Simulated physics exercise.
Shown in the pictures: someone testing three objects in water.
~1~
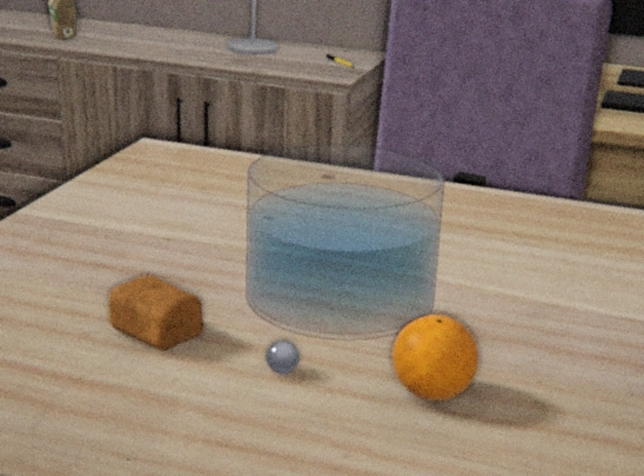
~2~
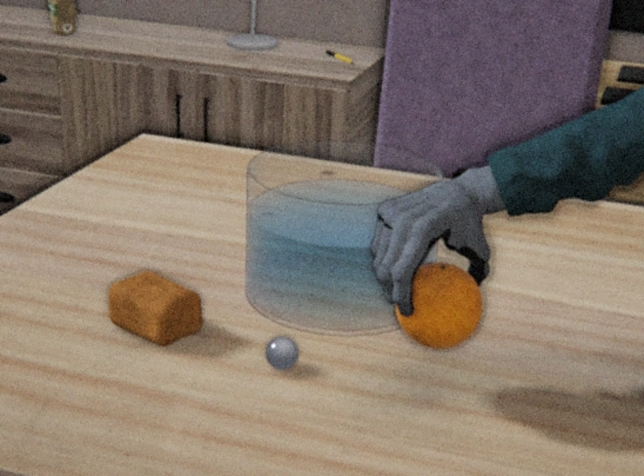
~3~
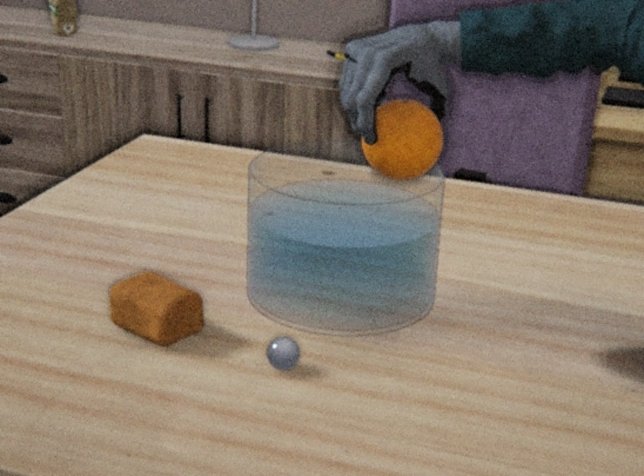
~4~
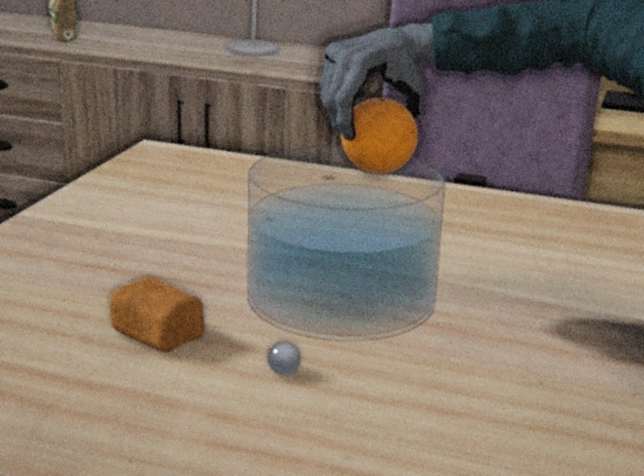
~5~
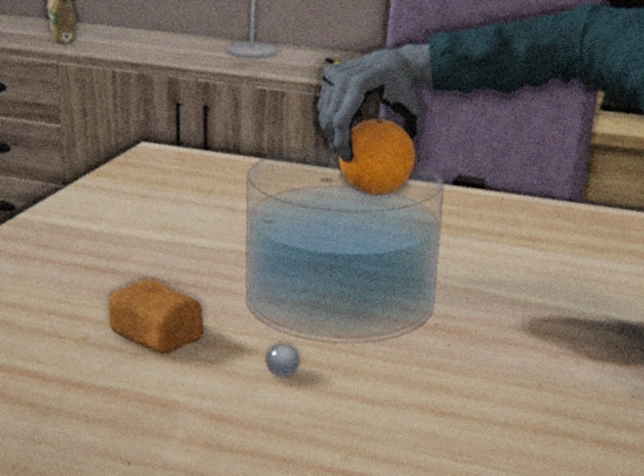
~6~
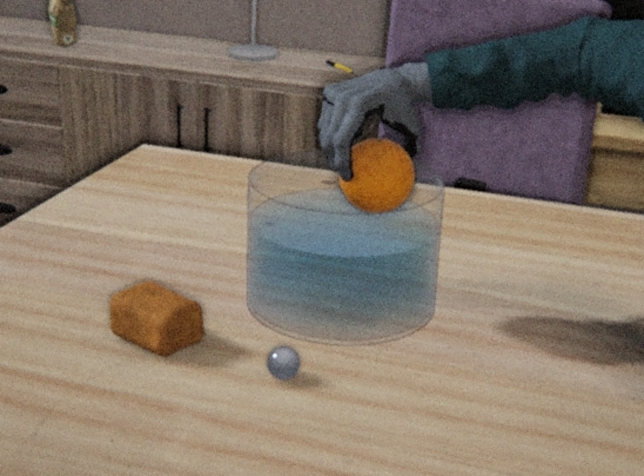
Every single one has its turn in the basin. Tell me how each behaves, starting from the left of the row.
Left one rests at the top, middle one lies at the bottom, right one rests at the top.
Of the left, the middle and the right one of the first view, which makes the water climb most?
It has to be the far-right piece.
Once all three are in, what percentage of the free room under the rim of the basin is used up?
Result: 22 %.
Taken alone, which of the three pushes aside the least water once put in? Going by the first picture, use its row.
The central one.
Shortly, the orange bobs at the top.
Then, the steel ball ends at the bottom.
At the finish, the bread roll bobs at the top; afloat, bread roll and orange.
